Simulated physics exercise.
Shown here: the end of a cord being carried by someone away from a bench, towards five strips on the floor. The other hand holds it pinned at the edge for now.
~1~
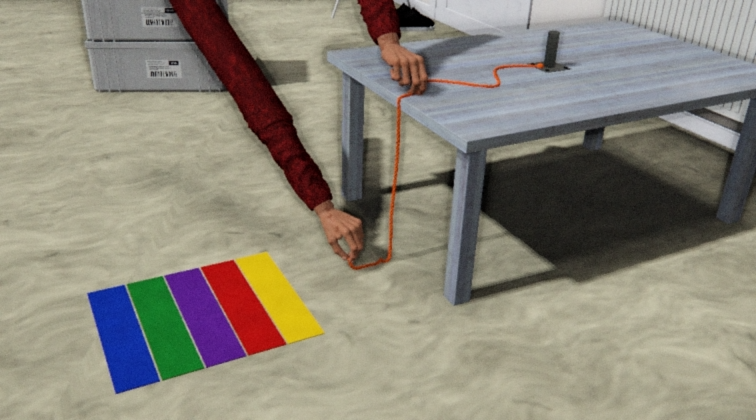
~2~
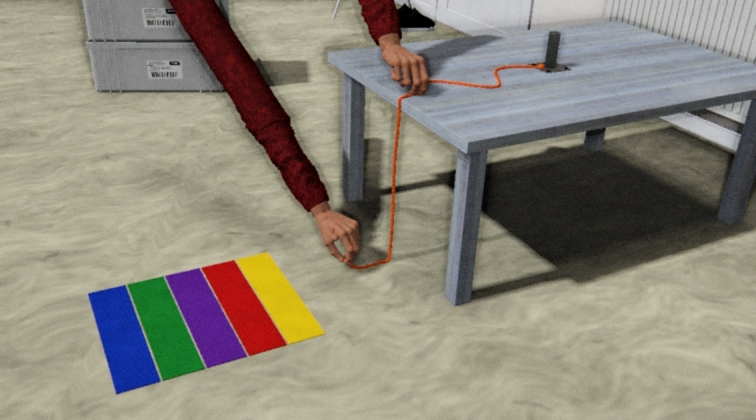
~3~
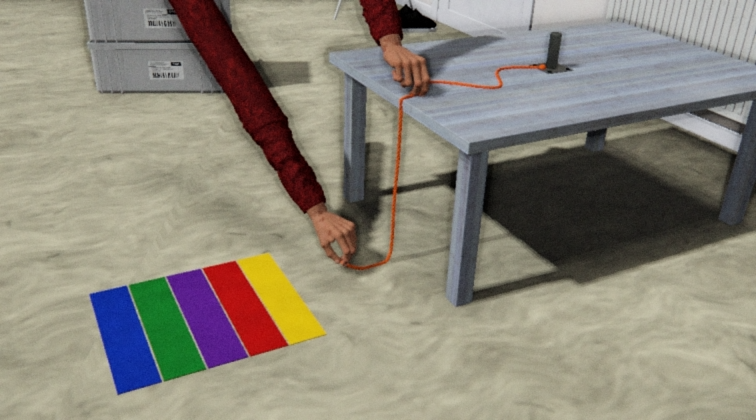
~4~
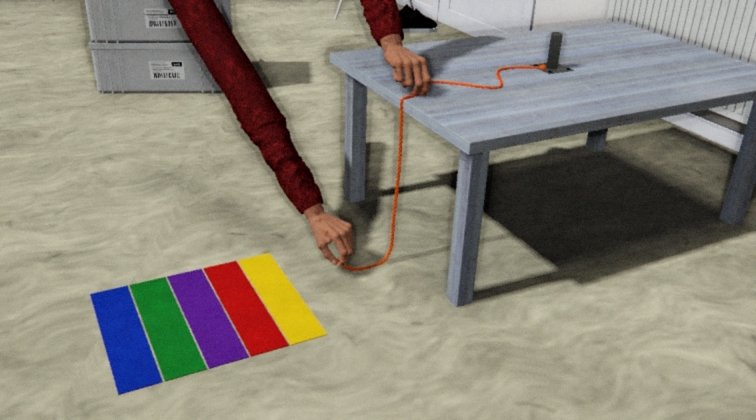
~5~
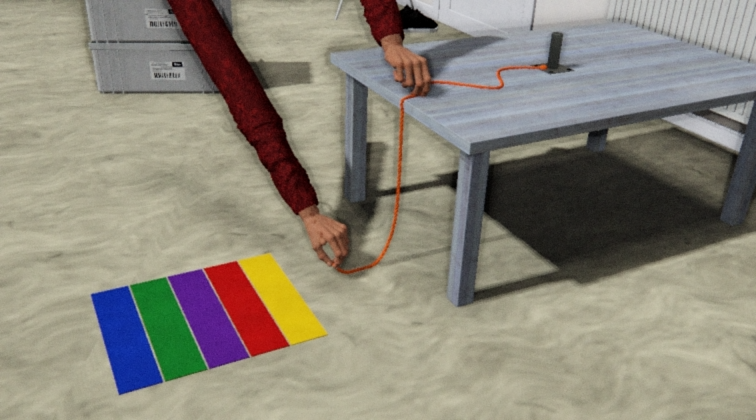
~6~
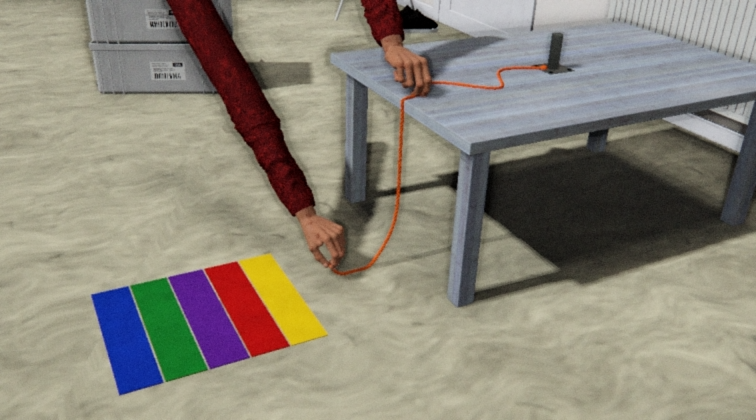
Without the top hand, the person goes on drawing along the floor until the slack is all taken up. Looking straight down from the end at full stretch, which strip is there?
The green strip is there.
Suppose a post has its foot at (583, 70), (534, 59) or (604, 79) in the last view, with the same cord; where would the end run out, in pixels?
Pixels, try by try: About (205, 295), (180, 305), (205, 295).
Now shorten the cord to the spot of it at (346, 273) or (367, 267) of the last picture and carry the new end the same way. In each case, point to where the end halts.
Roughly at (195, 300) the first time and at (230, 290) the second.
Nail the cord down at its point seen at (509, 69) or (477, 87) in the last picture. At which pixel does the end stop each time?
First (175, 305), then (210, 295).
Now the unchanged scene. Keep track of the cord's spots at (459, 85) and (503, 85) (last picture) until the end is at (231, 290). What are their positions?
One heads to (431, 91) and the other heads to (473, 83).
Early on, end near (231, 290); over red.
Midway, end near (192, 300); over purple.
At the end of the slack, end near (167, 306); over green. The green one.
